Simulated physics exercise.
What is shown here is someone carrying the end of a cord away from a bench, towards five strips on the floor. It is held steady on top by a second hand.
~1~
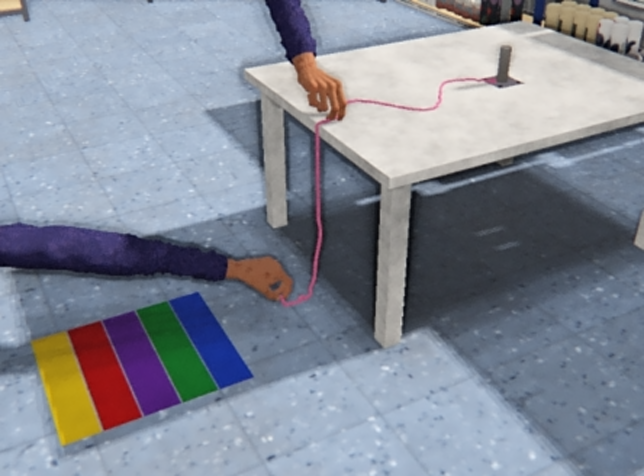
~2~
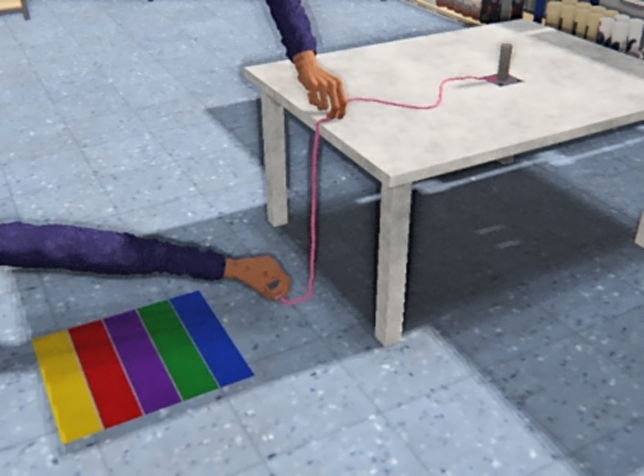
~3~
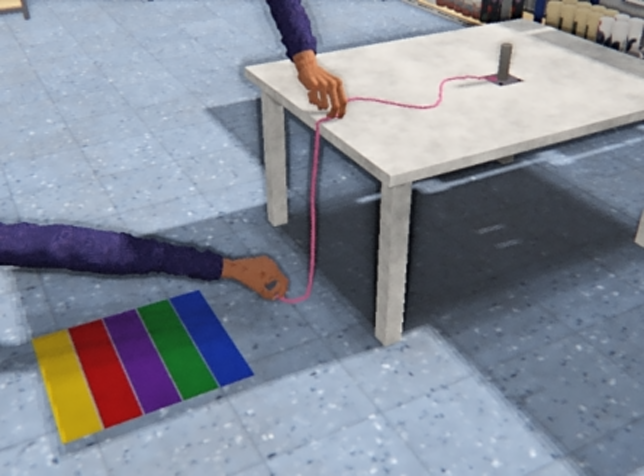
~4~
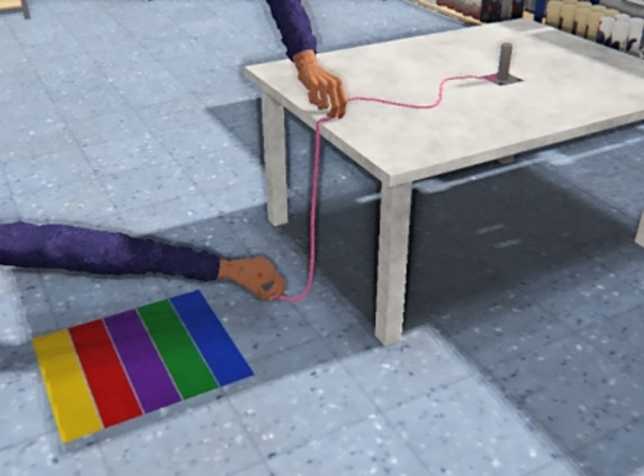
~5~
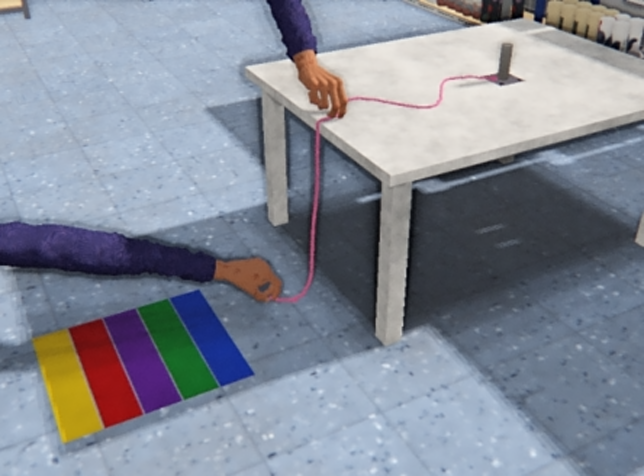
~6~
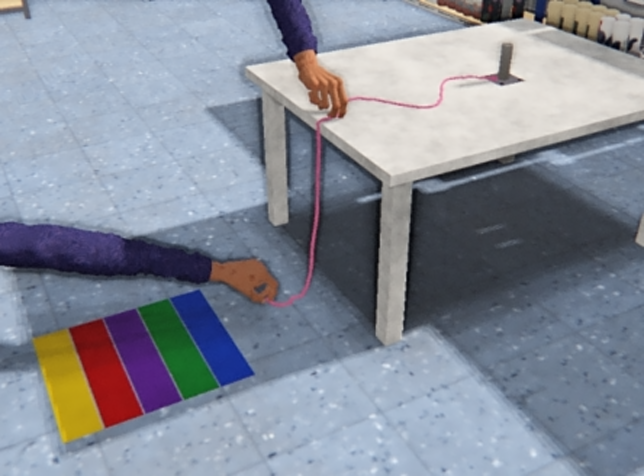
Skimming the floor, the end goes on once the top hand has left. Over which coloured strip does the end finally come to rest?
Over the yellow strip.
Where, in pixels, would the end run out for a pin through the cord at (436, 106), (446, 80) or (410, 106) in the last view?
It would sit near (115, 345) the first time, (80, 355) the second and (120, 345) the third.
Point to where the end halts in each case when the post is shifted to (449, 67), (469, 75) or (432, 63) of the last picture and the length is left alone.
Try by try: (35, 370), (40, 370) and (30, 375).
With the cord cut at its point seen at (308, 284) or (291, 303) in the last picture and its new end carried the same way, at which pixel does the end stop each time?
For the first cut it's about (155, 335), and for the second about (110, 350).
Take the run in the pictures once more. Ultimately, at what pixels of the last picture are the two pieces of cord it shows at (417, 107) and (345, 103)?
Well, the first one sits at (374, 108), and the second one sits at (304, 139).
Soon after, end near (132, 341); over purple.
After that, end near (89, 355); over red.
At the stop, end near (64, 363); over yellow. It gets as far as the yellow strip.
